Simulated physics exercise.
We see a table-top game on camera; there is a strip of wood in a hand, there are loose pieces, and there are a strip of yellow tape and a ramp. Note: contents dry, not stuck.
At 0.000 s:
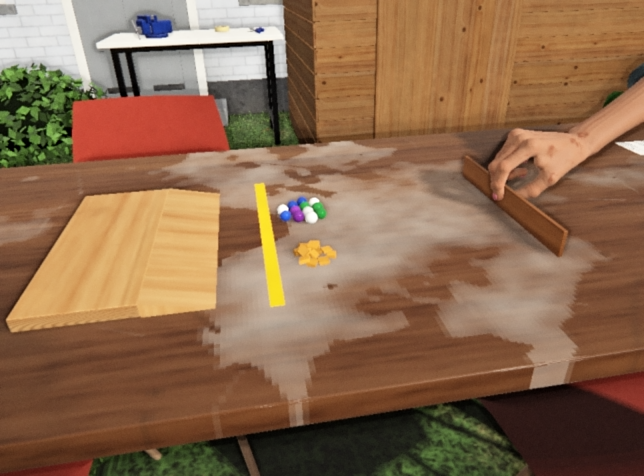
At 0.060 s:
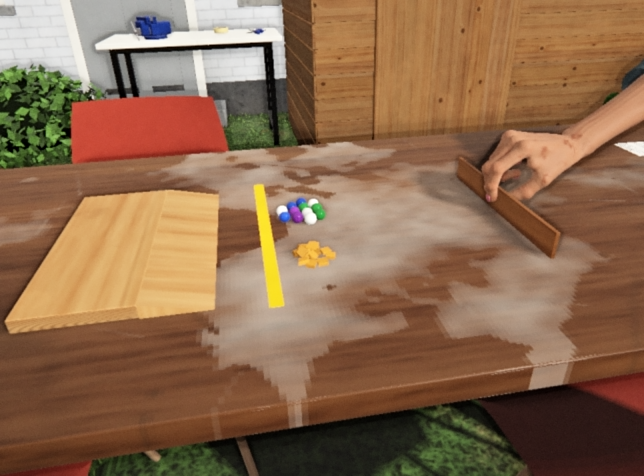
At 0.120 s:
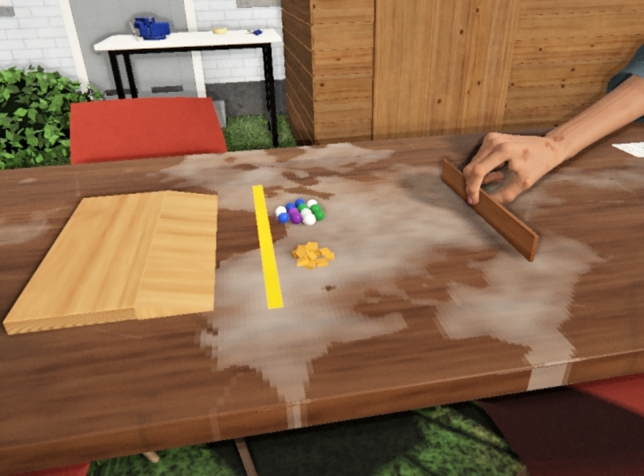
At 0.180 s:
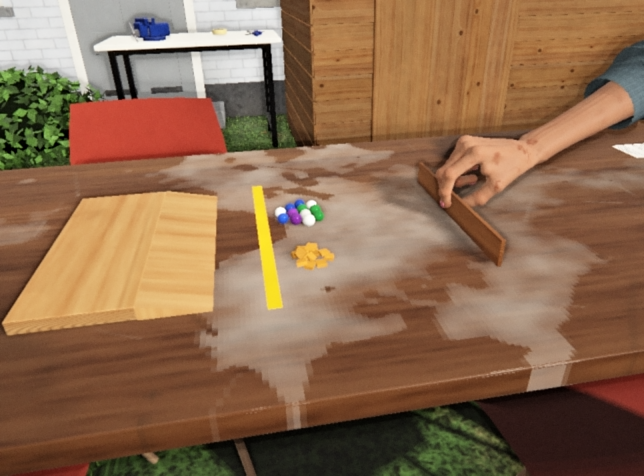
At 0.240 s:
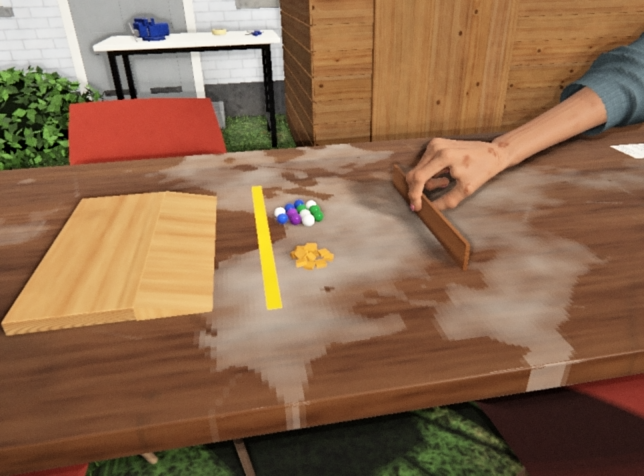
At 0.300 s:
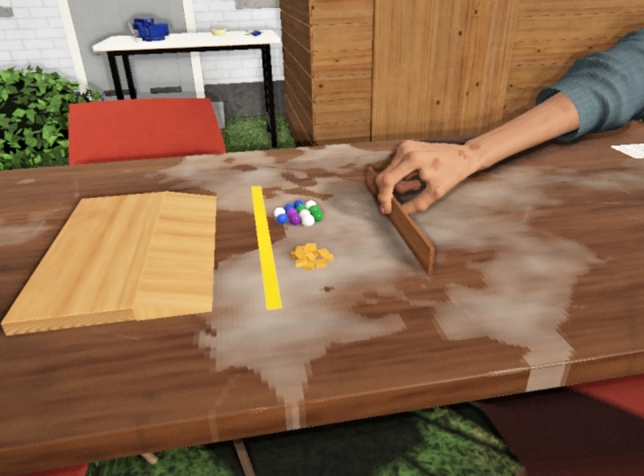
A hand slid an upright strip of wood leftward across the table, nearing a few orange crackers and a cluster of colorful gumballs that stayed still beside the yellow tape and wooden ramp.
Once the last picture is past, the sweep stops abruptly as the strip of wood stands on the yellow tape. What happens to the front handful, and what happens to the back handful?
The front handful gets nothing over the top; the back handful gets some pieces over the top.
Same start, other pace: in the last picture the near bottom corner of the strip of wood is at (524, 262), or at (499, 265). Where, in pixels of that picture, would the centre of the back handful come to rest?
Try 1: (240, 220); try 2: (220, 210).
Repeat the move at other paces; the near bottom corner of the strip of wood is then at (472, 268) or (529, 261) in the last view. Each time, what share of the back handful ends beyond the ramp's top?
The first try gives 20 percent, the second 0 percent.
After 0.45 s, strip of wood still moving, near (317, 208); front handful the whole lot short of the ramp; back handful the whole lot short of the ramp.
After 0.61 s, strip of wood stopped at the yellow tape; front handful a little on the ramp, all but a few short of the ramp; back handful near a quarter on the ramp, the bulk short of the ramp.
After 0.89 s, strip of wood stopped at the yellow tape; front handful near two thirds on the ramp, near a third short of the ramp; back handful the bulk past the top, near a quarter on the ramp.
In the end (1.8 s), strip of wood stopped at the yellow tape; front handful none at all past the top, near two thirds on the ramp, near a third short of the ramp; back handful all but a few past the top, a little on the ramp.
